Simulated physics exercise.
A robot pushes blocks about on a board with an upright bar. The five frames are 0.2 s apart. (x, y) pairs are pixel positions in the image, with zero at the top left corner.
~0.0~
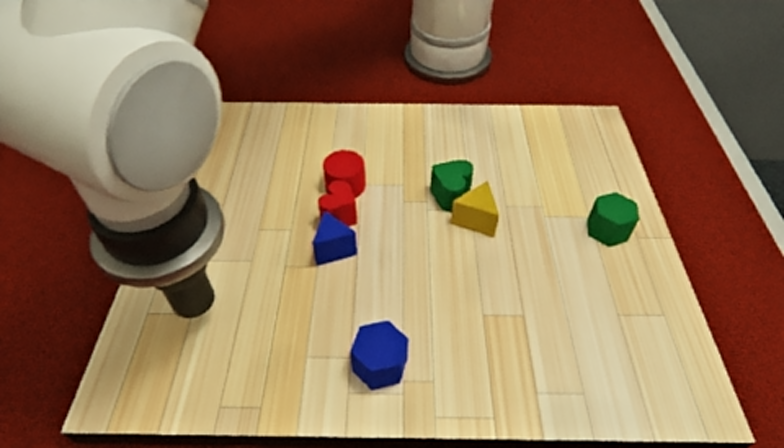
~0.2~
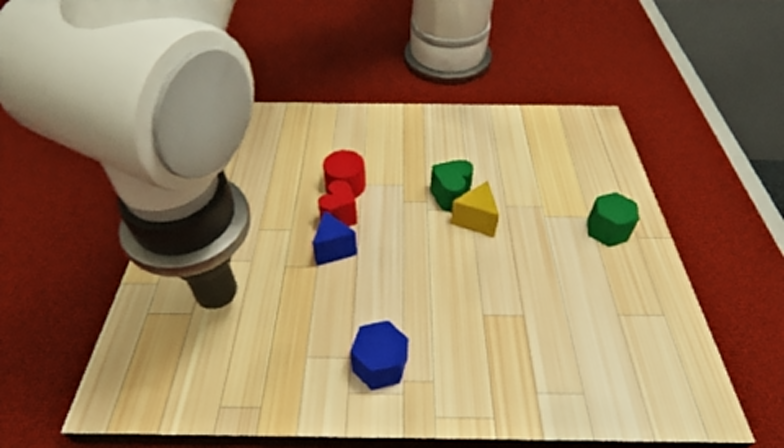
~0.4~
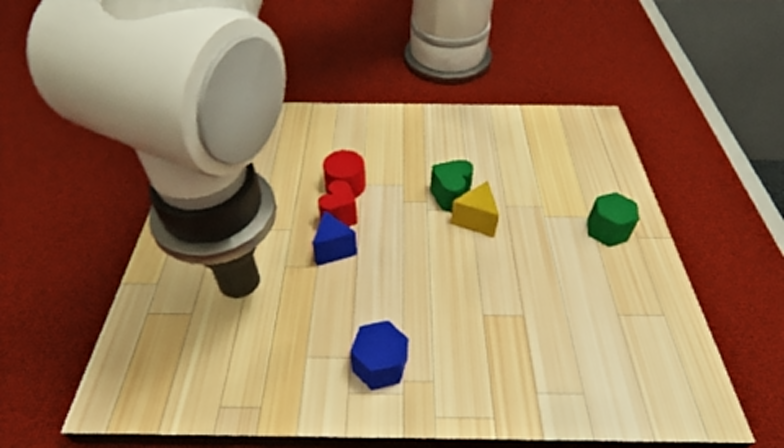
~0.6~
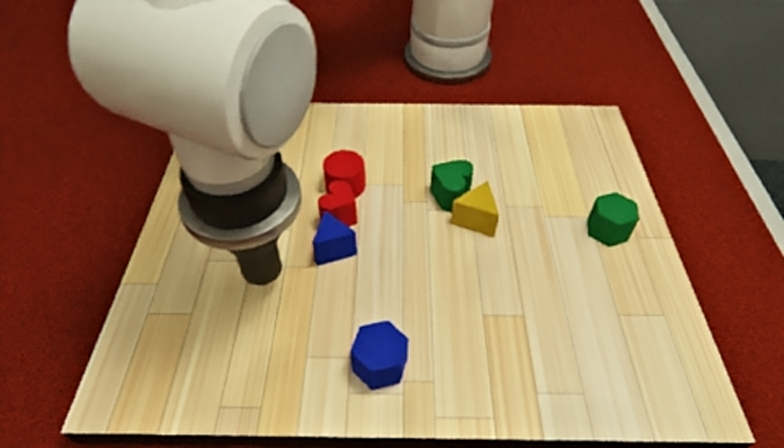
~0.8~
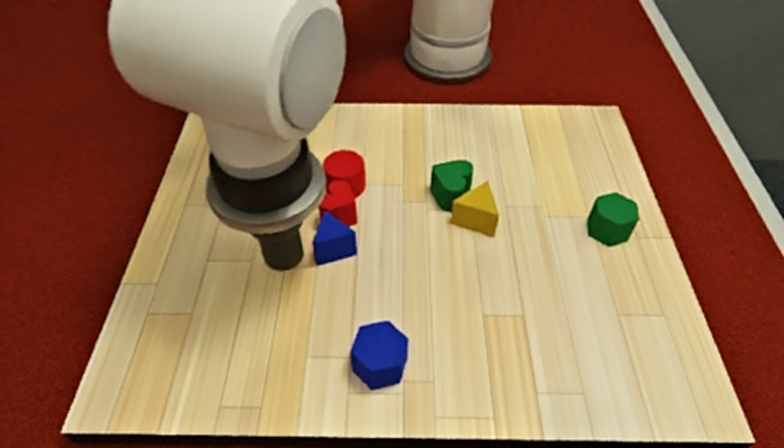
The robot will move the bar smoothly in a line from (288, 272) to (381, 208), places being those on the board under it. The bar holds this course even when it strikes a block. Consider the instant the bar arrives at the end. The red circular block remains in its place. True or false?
Verdict: False.
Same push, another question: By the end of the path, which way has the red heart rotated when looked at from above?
Top view: Counterclockwise.
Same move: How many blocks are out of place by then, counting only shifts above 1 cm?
The answer will be at least three.
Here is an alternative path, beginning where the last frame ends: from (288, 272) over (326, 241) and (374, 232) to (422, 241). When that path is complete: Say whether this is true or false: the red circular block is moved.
That is true.
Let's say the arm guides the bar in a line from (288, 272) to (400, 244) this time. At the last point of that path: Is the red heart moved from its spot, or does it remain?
At the end, its place is the same.
What follows on the original path. One third of the way, bar (319, 232); blue triangle (352, 222), turned 15° anticlockwise.
Two thirds of the way, bar (351, 211); blue triangle (381, 213), turned 15° clockwise; red heart (358, 177); red circular block (348, 149).
At the end, bar (380, 191); blue triangle (388, 212), turned 35° clockwise; red heart (378, 158), turned 35° anticlockwise; red circular block (349, 140); green heart in place.
